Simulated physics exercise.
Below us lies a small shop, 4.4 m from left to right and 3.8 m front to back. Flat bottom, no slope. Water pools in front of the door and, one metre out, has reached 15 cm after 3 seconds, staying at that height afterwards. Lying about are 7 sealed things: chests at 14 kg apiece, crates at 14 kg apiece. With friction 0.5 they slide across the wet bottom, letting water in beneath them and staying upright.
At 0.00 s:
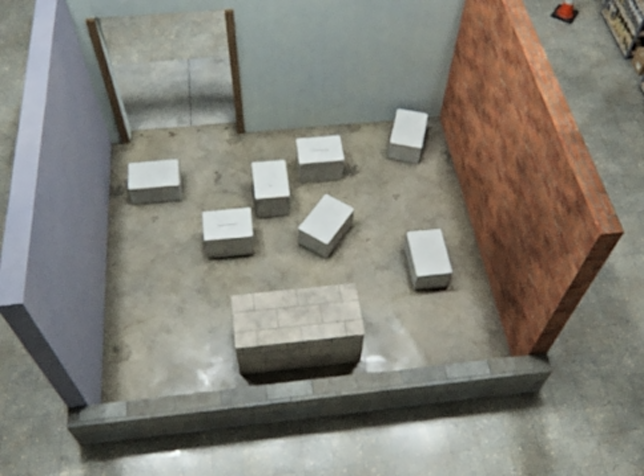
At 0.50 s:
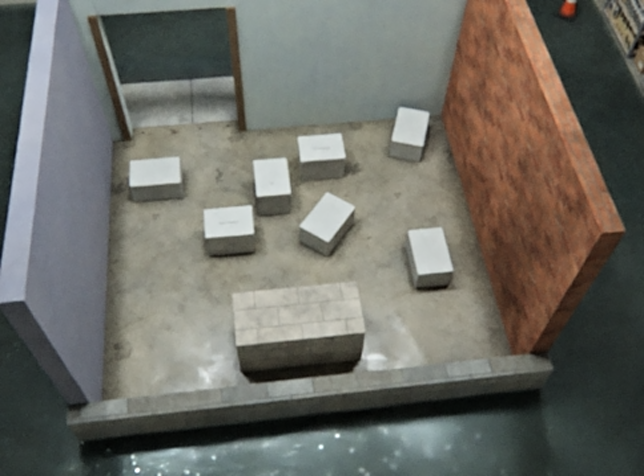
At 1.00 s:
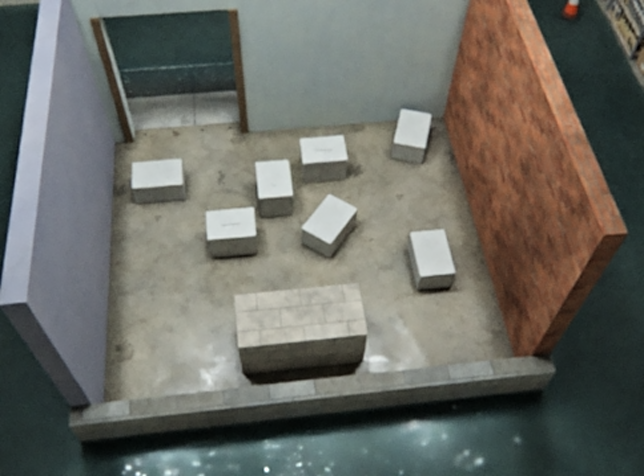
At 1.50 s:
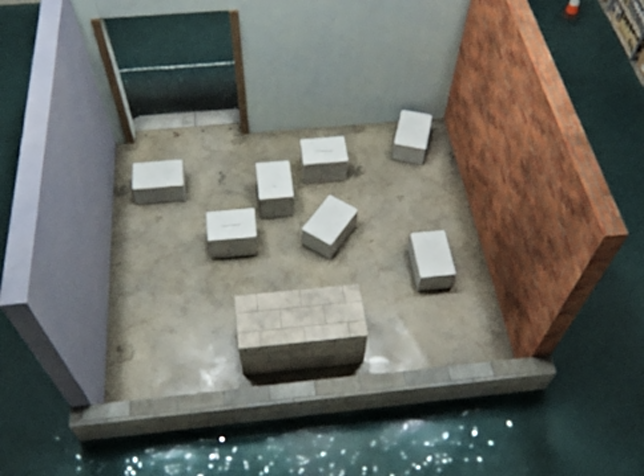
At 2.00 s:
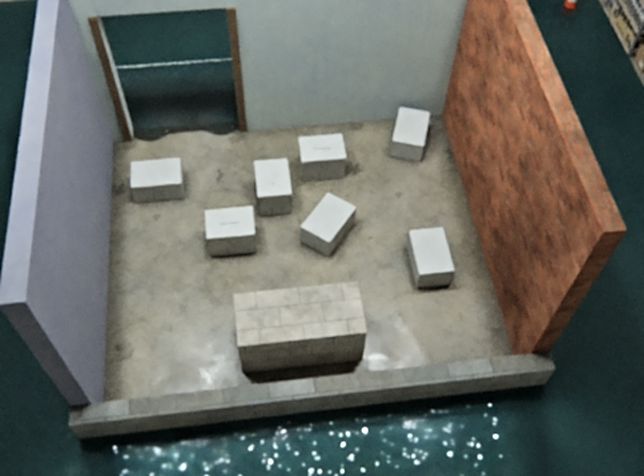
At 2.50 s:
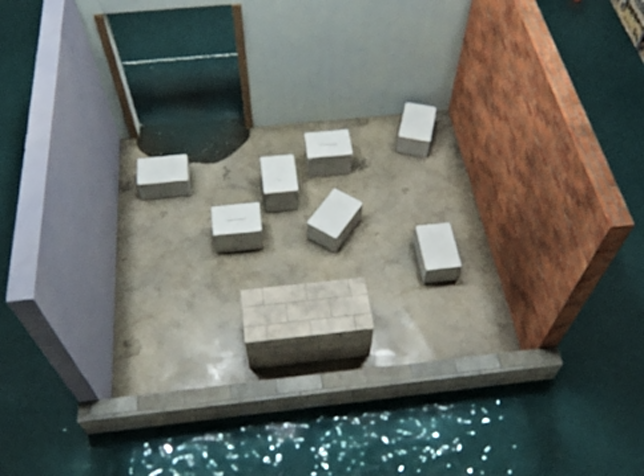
Dark water surrounding a small roofless shop, then spreading in through the doorway onto the floor, while the pale blocks stay still.
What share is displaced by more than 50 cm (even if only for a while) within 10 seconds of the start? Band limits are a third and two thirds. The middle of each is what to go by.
Below one third.
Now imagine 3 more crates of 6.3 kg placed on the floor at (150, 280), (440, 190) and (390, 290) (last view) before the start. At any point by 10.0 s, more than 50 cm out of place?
Order as asked - exceeds the limit, falls below the limit, falls below the limit.
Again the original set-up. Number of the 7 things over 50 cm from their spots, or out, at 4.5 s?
My count gives 1.
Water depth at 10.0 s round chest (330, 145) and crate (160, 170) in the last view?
Close to 3 and 9 centimetres.
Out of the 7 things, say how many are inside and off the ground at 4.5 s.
Count: 0.
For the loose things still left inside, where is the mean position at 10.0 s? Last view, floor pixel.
I'd say about (329, 233) in the last view.
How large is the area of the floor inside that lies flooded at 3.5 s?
I'd estimate close to 2.0 m2.
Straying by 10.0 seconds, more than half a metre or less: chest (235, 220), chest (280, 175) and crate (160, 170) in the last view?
Taking them in that order, the first is beyond the limit, the second within the limit and the third beyond the limit.
After 3.5 s 0 of 7 are over 50 cm from their spots; 0 afloat.
After 4.5 s 1 of 7 are over 50 cm from their spots; 0 afloat.
After 7.0 s 2 of 7 are over 50 cm from their spots; 1 afloat.
After 10.0 s 2 of 7 are over 50 cm from their spots, and 2 have been at some point; 1 afloat.
